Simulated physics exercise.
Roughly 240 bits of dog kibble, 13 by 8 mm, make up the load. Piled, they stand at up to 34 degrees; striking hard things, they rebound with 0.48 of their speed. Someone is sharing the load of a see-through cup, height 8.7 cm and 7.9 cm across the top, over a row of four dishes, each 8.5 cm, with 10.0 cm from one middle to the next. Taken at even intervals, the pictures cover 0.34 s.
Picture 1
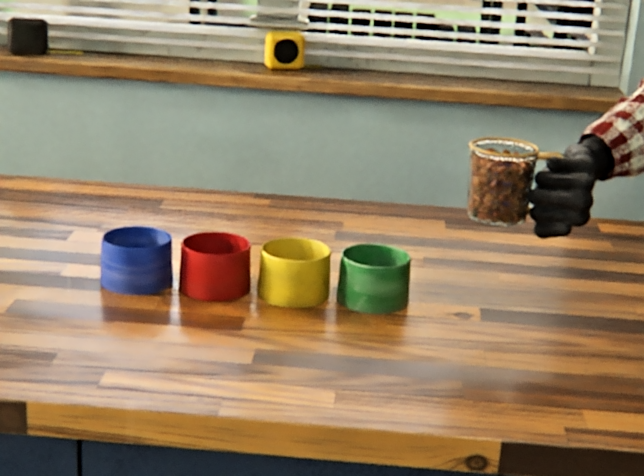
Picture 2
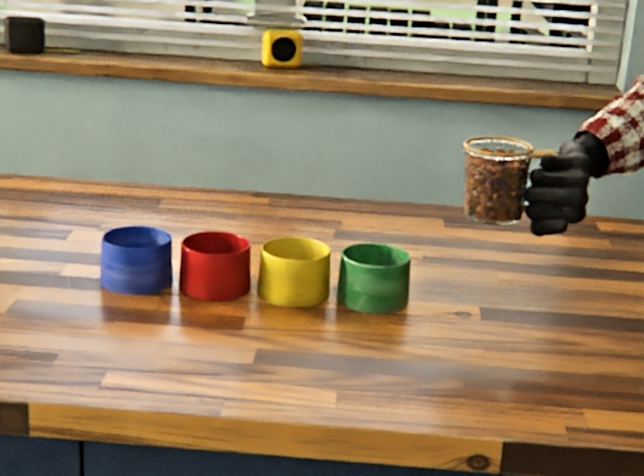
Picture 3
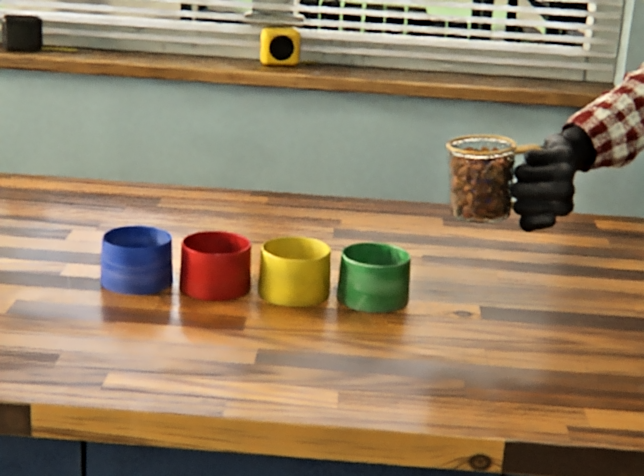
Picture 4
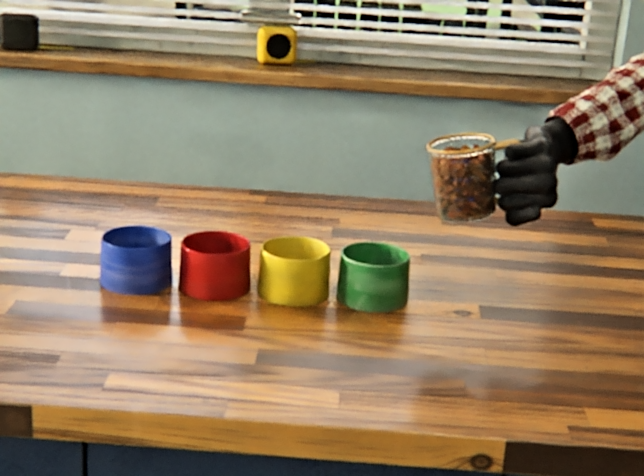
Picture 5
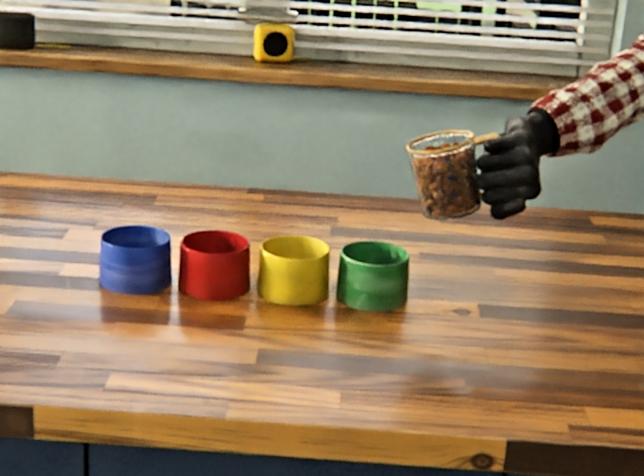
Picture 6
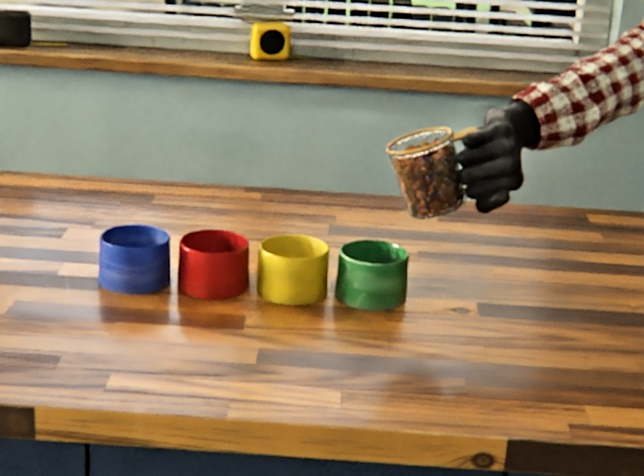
In the video, a black-gloved hand in a checked sleeve carries a clear cup of brown pieces leftward above a wooden counter, gradually tilting it left toward a still row of blue, red, yellow and green dishes.
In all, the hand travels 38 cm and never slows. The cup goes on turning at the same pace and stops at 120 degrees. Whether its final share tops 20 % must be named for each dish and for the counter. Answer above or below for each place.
Red dish: Below, blue dish: Above, green dish: Below, yellow dish: Below, counter: Below.
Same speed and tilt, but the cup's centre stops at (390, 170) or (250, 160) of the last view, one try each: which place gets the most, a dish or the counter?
Counter, then red.
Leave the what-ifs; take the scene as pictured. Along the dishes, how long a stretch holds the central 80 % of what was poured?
The stretch is around 5 cm long.
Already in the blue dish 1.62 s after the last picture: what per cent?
I'd say around 80 per cent.
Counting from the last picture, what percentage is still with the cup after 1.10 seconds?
It works out to about 80 per cent of the load.
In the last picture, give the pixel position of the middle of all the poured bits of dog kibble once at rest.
I'd say roughly (134, 256).
Then, 0.66 s after the last picture, tilt 67 degrees; cup holds 100 %.
Then, 1.10 s after the last picture, tilt 98 degrees; cup holds 80 %, blue 10 %.
Then, 1.62 s after the last picture, tilt 120 degrees; cup holds 10 %, blue 80 %.
In the end, red 0 %, blue 95 %, green 0 %, yellow 0 %, counter 5 %.
